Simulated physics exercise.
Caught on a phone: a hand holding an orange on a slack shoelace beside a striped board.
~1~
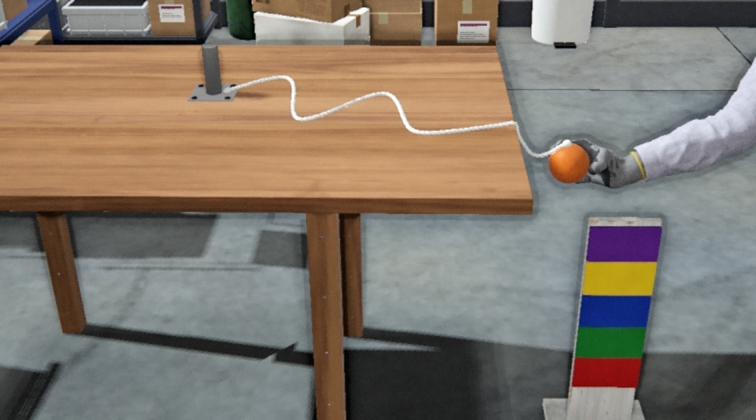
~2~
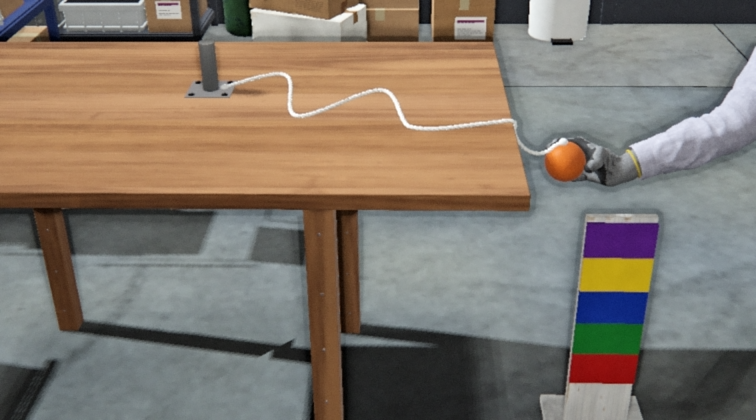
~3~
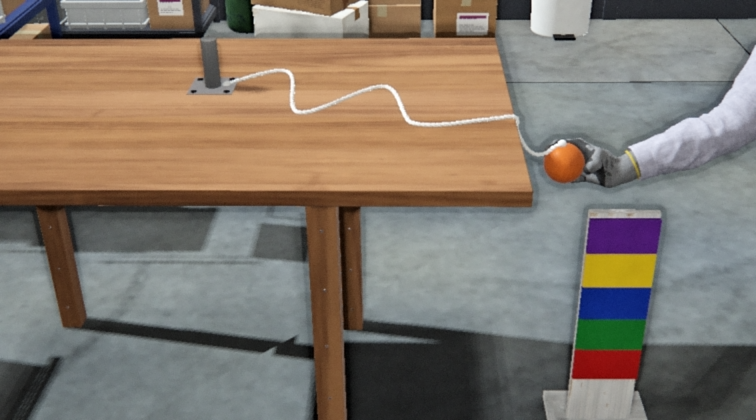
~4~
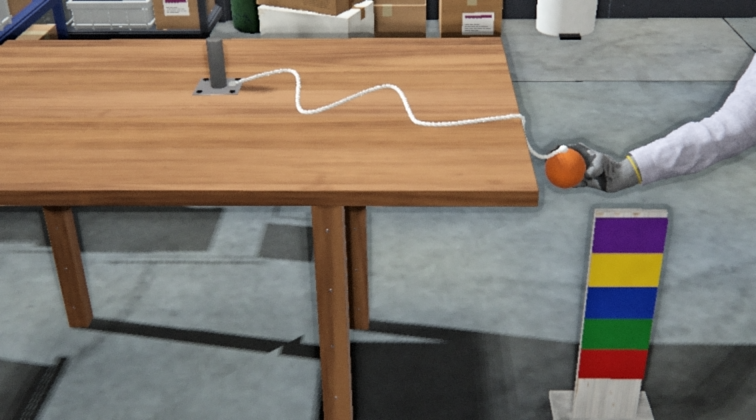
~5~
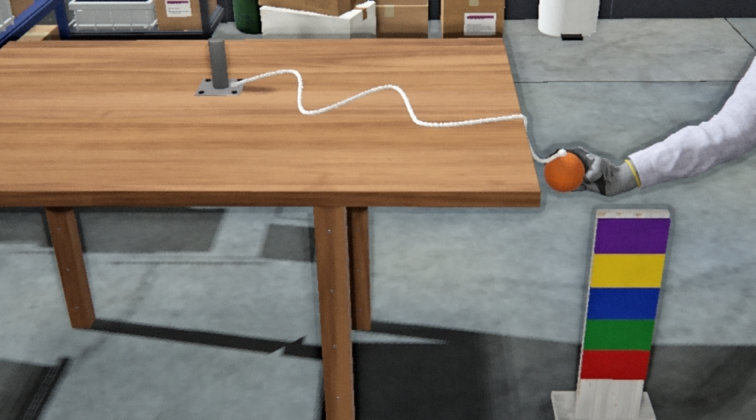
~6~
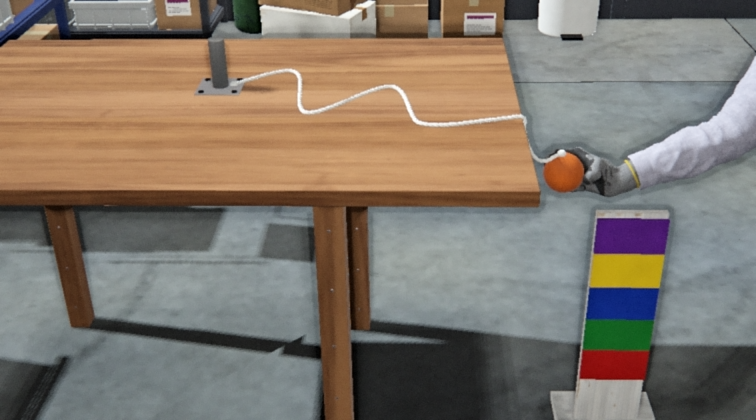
In a warehouse, a gloved hand holding an orange ball on a slack white cord beside a table, barely moving above a striped board.
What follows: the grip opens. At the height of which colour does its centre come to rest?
At red.
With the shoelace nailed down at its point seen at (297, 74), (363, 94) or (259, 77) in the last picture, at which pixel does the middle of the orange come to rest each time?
In that order: (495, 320), (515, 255) and (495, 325).
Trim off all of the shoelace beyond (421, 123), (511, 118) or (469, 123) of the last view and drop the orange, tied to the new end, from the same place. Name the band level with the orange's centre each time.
One after the other, purple; blue; yellow.
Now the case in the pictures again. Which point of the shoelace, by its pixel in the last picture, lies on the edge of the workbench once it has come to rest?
That spot is around (386, 87).
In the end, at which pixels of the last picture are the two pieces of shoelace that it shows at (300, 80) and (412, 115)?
Near (328, 90) and (512, 177).
A little later, orange near (471, 333); level with red.
Next, orange near (521, 346); level with red.
When it is over, orange near (496, 347); level with red. Its centre hangs level with the red band.
